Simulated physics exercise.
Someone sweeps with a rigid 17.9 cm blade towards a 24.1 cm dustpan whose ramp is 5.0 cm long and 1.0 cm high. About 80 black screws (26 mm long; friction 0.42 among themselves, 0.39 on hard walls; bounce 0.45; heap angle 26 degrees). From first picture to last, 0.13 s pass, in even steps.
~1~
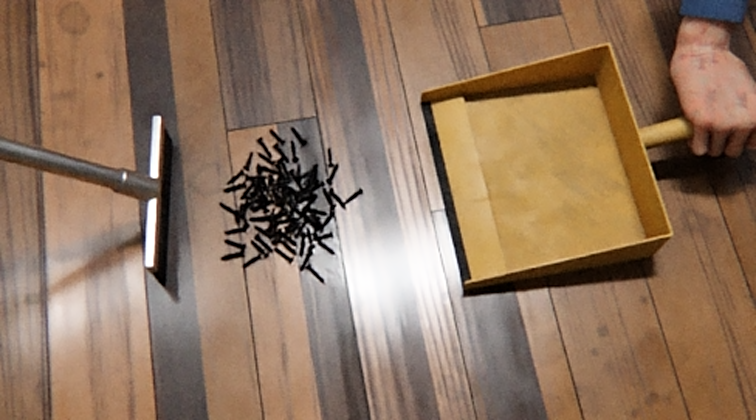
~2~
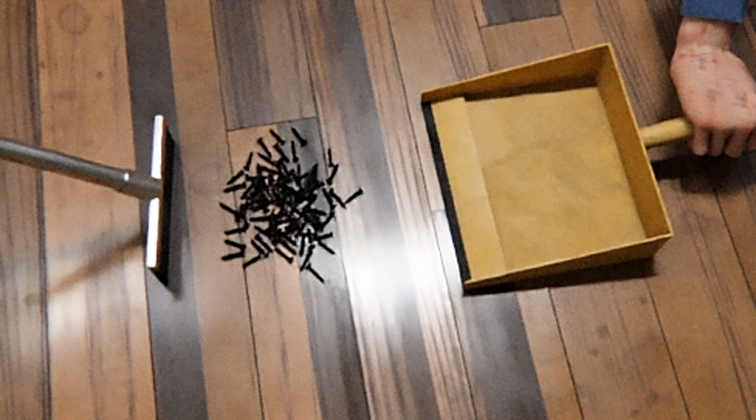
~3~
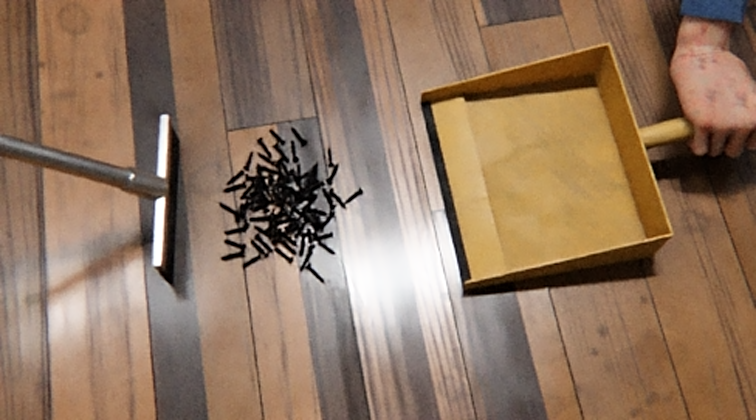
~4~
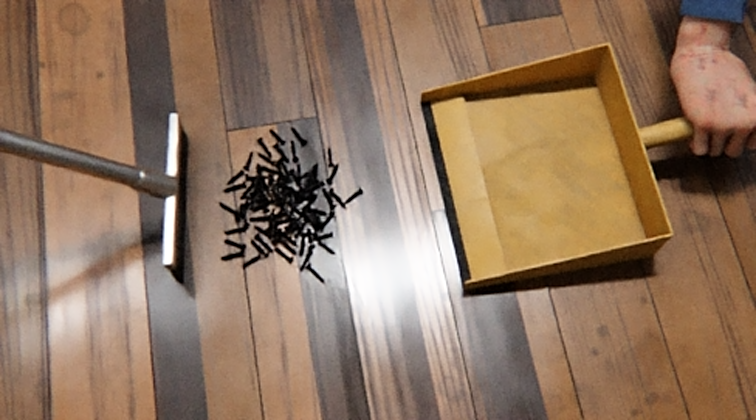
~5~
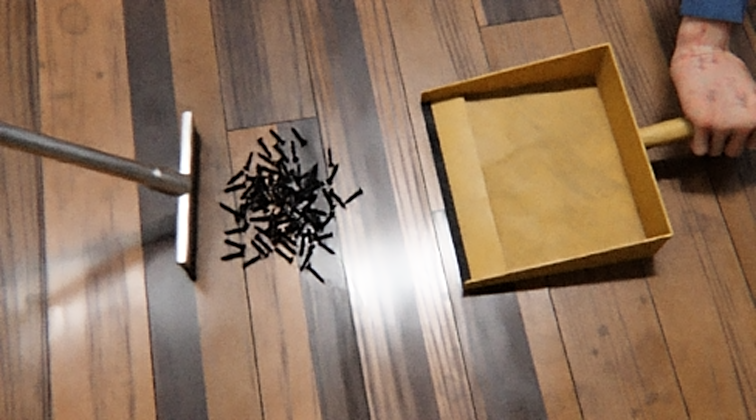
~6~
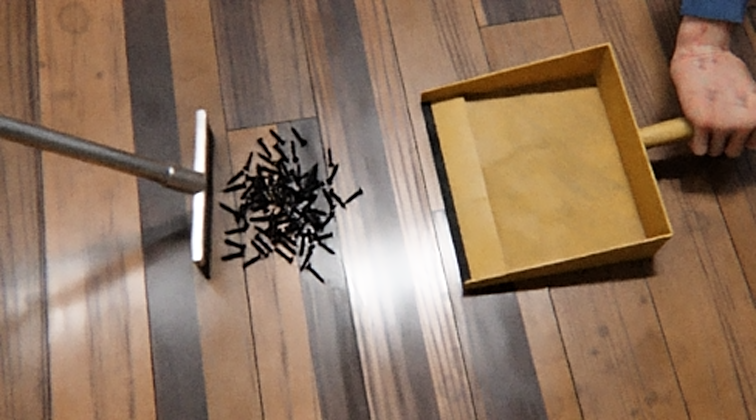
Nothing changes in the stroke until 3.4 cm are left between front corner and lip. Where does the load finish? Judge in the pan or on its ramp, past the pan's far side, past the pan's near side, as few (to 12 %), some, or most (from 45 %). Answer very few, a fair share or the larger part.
Pan: A fair share, far side: Very few, near side: Very few.
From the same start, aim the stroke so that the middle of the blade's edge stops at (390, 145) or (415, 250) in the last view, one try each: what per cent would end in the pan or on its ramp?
Some 15 and 15 per cent.
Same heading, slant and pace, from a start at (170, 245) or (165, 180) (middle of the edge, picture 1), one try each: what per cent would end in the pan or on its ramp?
Some 15 and 10 per cent.
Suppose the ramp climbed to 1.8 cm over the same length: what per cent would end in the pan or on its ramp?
Then about 15 per cent.
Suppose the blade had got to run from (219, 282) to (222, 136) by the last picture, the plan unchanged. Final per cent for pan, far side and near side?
Pan 40, far 5, near 10.
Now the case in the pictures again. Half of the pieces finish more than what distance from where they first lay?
Roughly 18 cm.
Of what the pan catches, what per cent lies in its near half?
Some 20 per cent.
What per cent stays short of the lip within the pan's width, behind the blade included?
Some 75 per cent.
Then, 0.19 s after the last picture, middle of the blade 15 cm from the lip; 0 % over the lip, far side 0 %, near side 0 %.
Then, 0.31 s after the last picture, middle of the blade 8 cm from the lip; 0 % over the lip, far side 0 %, near side 0 %.
Then, 0.56 s after the last picture, middle of the blade 5 cm from the lip; 20 % over the lip, far side 5 %, near side 5 %.
In the end, pan 20 %, far side 5 %, near side 5 %, in front of the lip or behind the blade 75 %.
